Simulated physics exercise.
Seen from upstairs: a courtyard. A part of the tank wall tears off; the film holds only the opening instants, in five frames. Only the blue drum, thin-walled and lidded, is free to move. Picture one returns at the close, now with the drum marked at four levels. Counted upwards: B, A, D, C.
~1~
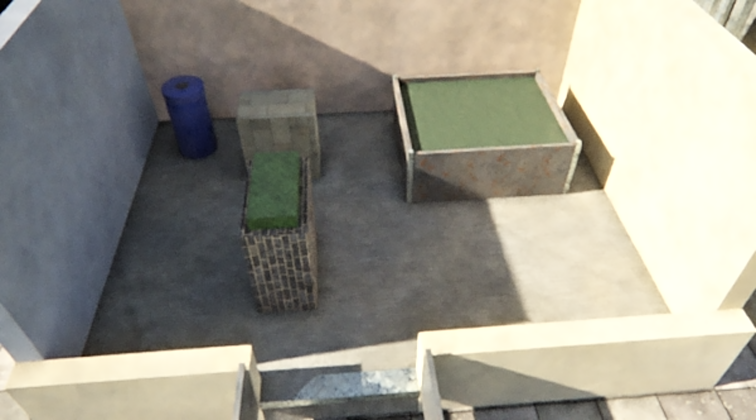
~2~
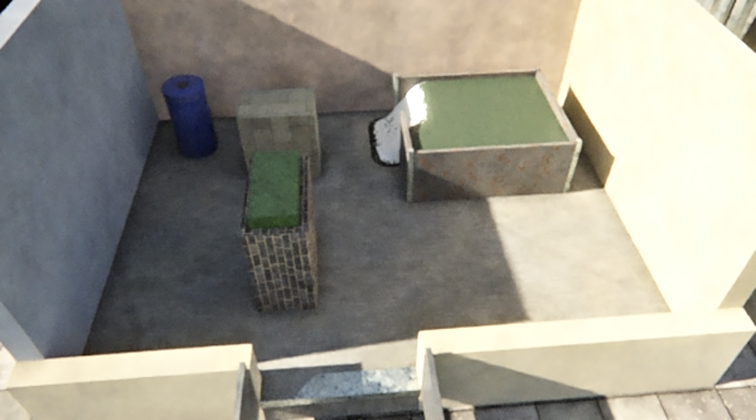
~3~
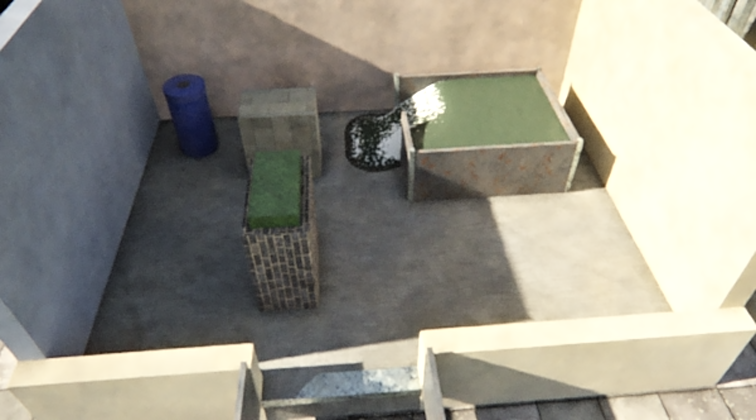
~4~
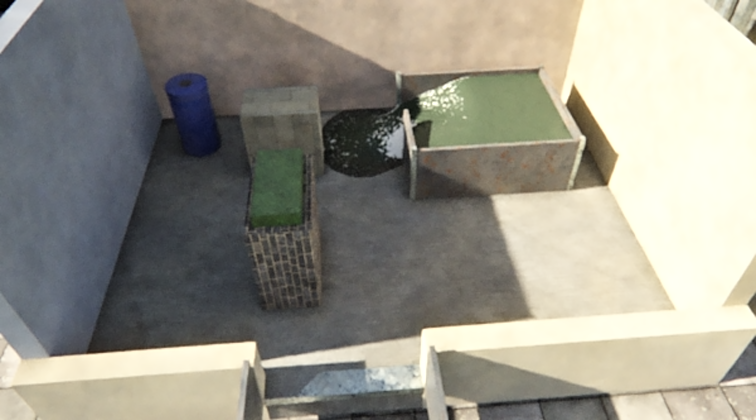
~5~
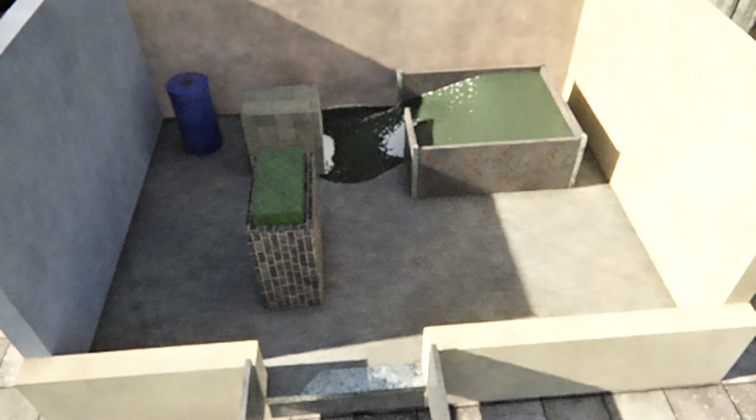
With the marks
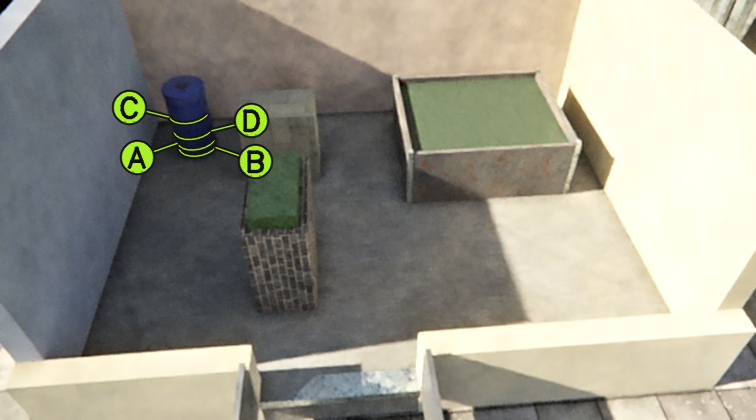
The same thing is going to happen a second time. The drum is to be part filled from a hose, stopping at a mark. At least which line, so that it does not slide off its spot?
Line C just does it.
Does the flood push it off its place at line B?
Yes, that goes wrong.
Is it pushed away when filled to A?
Yes, it does.
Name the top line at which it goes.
It is D.
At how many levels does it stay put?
One.
In lime, A at (193, 150); B at (195, 156); C at (186, 123); D at (190, 139); from the bottom up B, A, D, C.
With A, it is pushed about 7 times its own width away.
With B, it is pushed about 10 times its own width away.
With C, it does not move.
With D, it is pushed about twice its own width away.
